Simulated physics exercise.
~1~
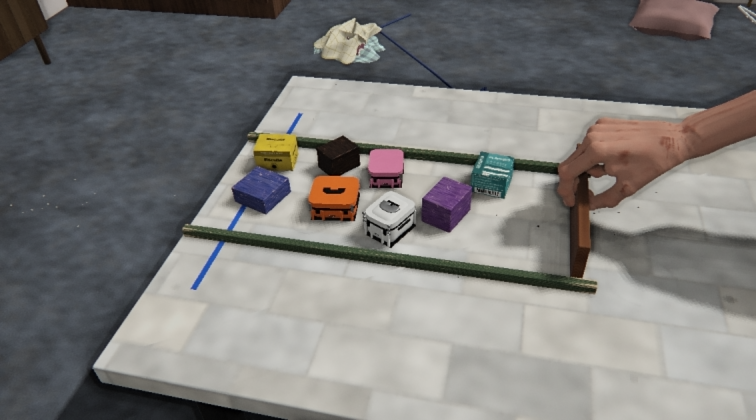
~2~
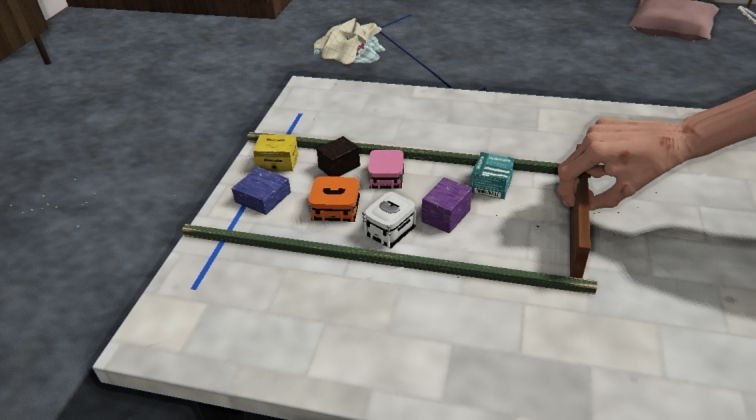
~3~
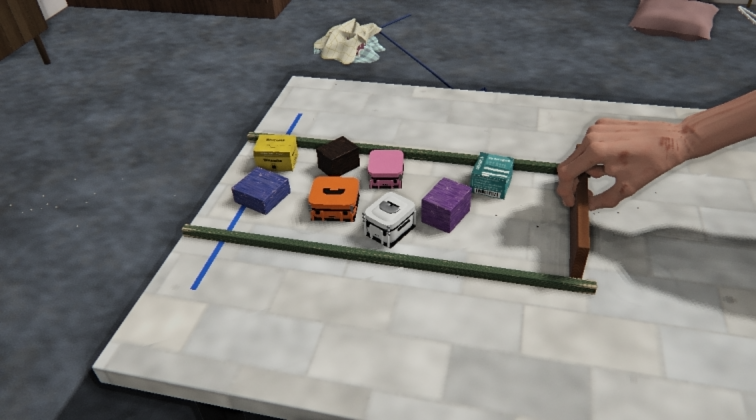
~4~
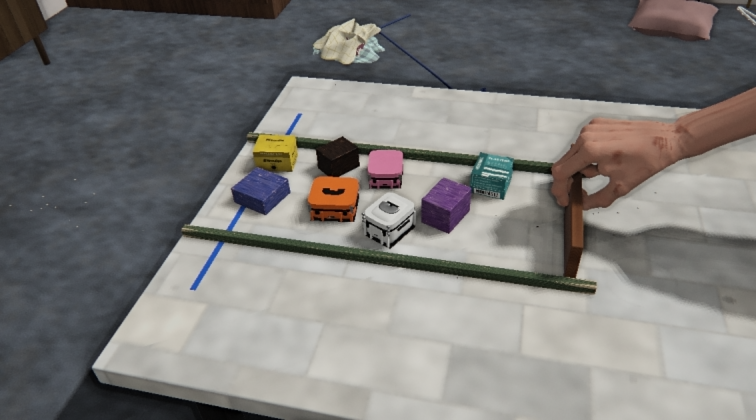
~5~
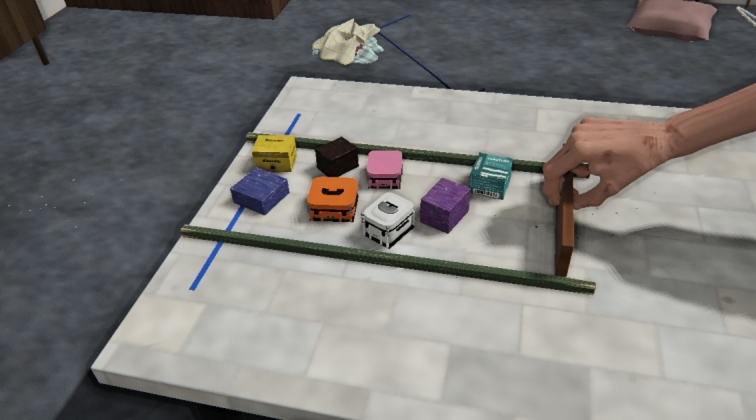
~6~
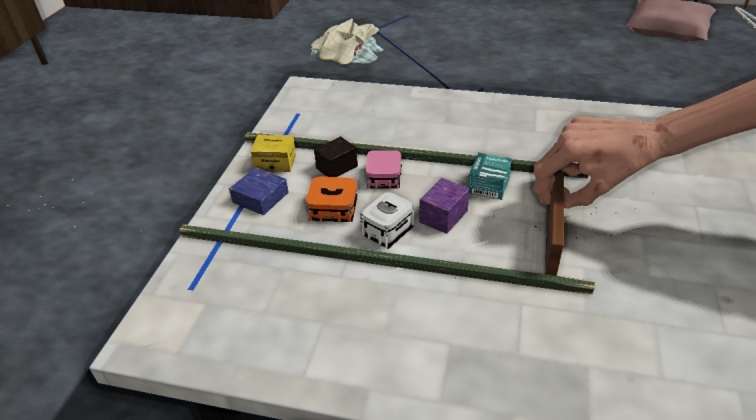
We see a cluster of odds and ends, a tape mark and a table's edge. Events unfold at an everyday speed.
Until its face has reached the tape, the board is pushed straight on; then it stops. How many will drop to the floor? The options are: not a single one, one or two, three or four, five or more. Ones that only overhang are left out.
Answer: Five or more.
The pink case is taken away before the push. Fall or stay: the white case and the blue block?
The white case stays up top while the blue block ends up below.
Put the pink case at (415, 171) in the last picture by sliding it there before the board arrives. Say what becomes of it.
From there it topples down.
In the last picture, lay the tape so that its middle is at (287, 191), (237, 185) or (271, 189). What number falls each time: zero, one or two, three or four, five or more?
Going through the tapes in order, the count is 3 or 4, then five or more, then three to four.
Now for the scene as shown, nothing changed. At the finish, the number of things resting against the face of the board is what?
Contact count: 3.
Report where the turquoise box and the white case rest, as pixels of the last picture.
One is at about (253, 151), the other at about (214, 210).
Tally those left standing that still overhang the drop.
So the number is 0.
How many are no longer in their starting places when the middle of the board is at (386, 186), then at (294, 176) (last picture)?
The counts are 6 and 8.
Early on, none off yet; yellow box at rest near (274, 153); blue block at rest near (259, 190); black block at rest near (336, 158).
A while later, none off yet; yellow box at rest near (274, 153); blue block at rest near (259, 190); black block travelled about its own width near (308, 156).
Further along, none off yet; yellow box leaning well over near (212, 165); blue block travelled about its own width near (208, 186); black block travelled well along near (244, 149).
Finally, the number that fall off is five or more; lost, pink case, orange case, black block, blue block and yellow box.
